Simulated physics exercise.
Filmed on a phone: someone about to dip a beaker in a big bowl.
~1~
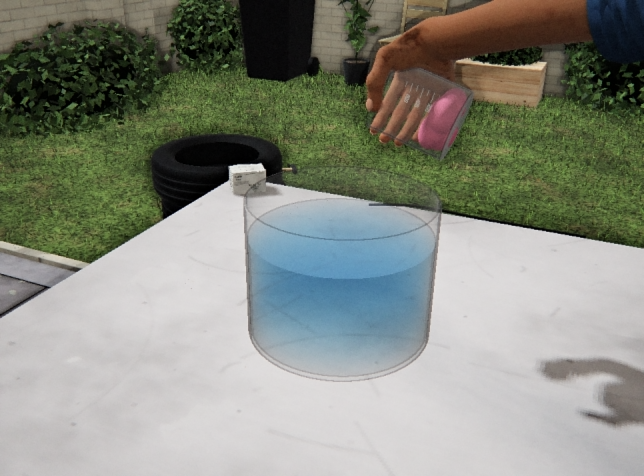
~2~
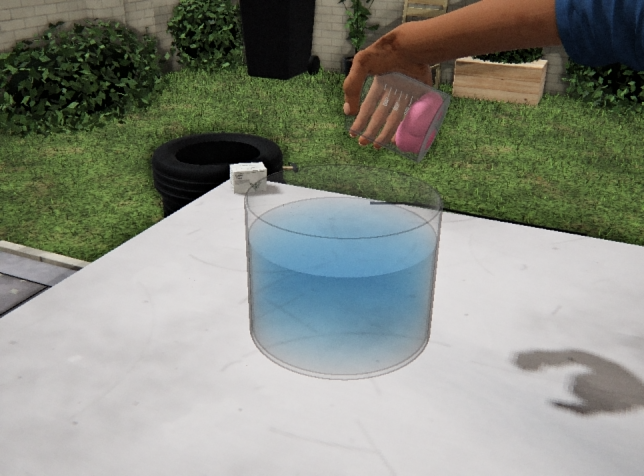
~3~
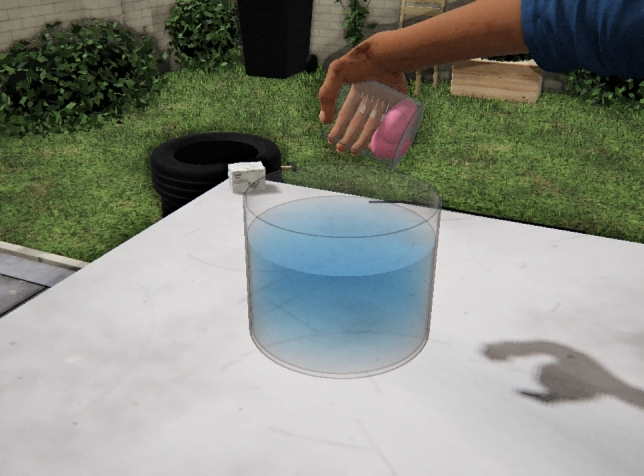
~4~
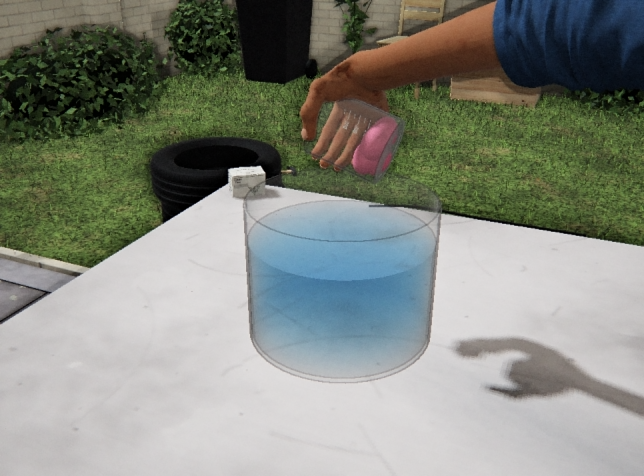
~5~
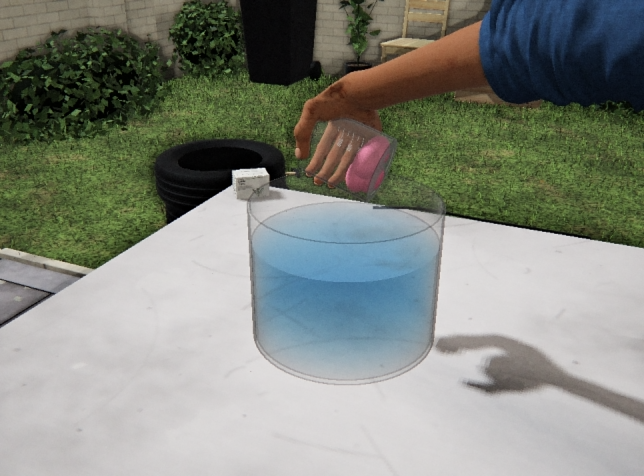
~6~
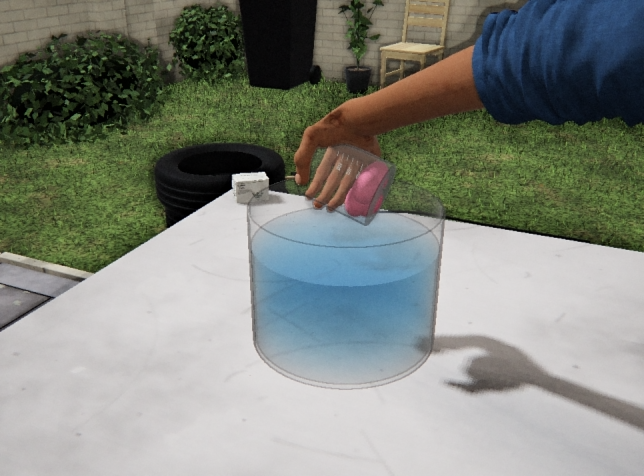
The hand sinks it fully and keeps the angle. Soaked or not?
It ends up wet.
Shortly, the beaker enters the water.
Then, water pours in as the air escapes.
At the finish, the beaker is under, flooded, and the paper towel is wet.
